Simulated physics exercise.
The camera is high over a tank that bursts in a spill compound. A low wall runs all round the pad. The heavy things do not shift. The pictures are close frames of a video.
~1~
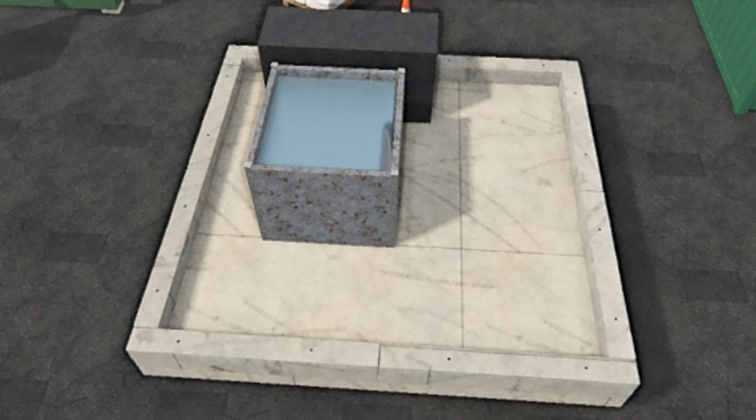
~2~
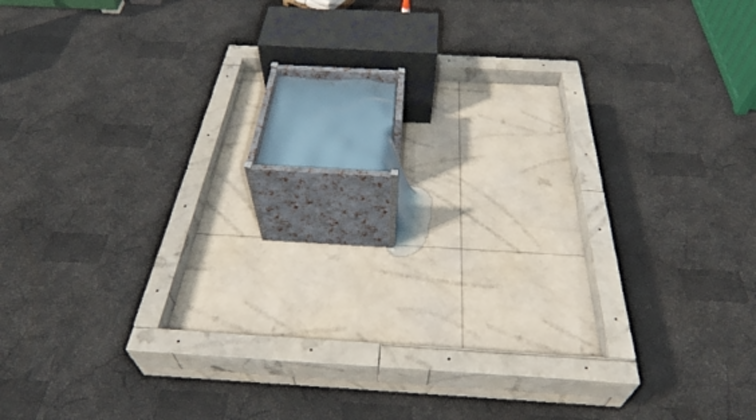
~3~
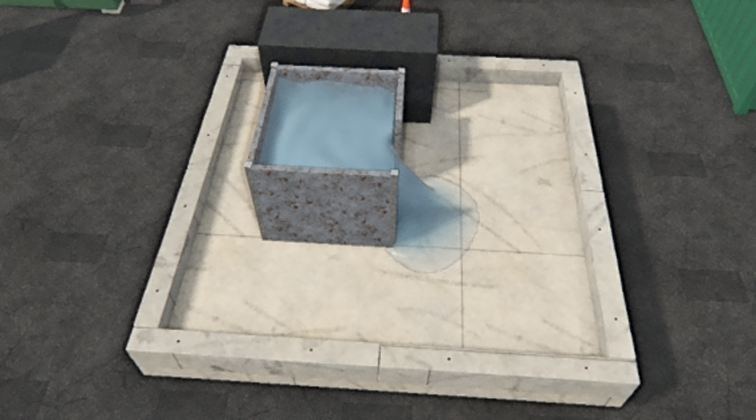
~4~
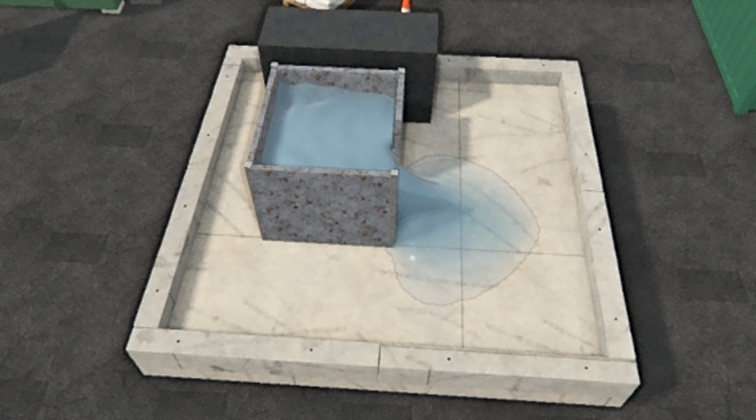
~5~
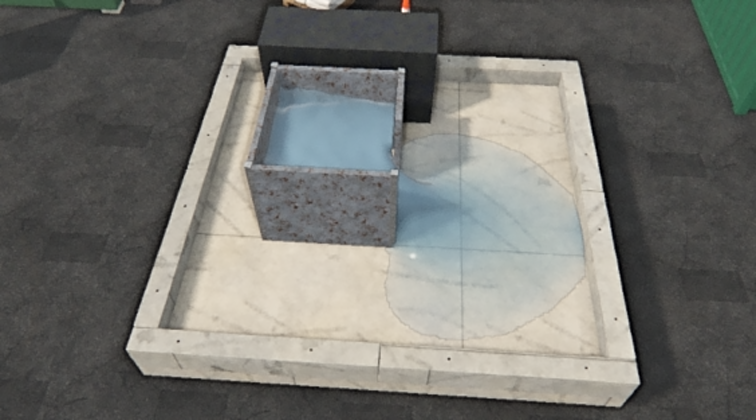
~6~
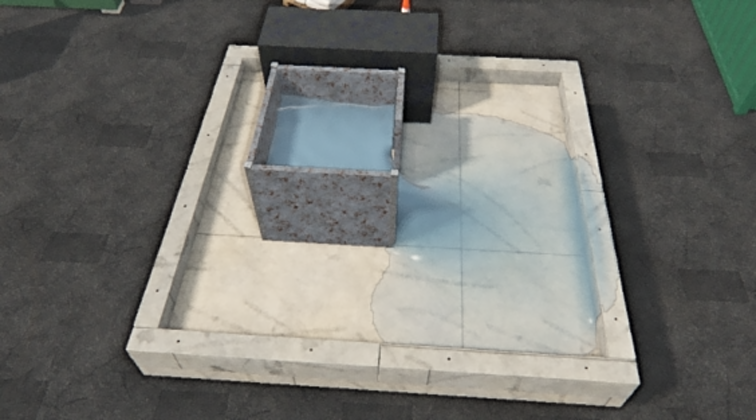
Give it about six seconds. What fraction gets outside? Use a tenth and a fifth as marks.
The share lost is between a tenth and a fifth.
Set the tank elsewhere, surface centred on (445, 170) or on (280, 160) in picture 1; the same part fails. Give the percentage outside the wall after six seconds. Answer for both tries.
Roughly 34 per cent, then 16 per cent.
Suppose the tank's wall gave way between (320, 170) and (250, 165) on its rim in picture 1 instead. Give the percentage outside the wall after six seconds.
Roughly 26 per cent.
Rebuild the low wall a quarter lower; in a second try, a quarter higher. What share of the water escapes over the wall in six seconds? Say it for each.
Roughly 28 per cent, then 10 per cent.
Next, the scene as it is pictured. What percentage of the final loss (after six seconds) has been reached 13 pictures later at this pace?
I make it 90 per cent.
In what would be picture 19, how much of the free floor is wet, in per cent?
Roughly 65 per cent.
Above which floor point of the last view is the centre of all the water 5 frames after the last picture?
Near (436, 213).
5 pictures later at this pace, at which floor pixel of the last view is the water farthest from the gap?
Around (555, 88).
A moment on, water covers 50 % of the floor; the low wall has let 1 % over.
Next, water covers 50 % of the floor; the low wall has let 4 % over.
Then, water covers 60 % of the floor; the low wall has let 14 % over.
Later, water covers 70 % of the floor; the low wall has let 15 % over.
In the end, water covers 80 % of the floor; the low wall has let 15 % over.
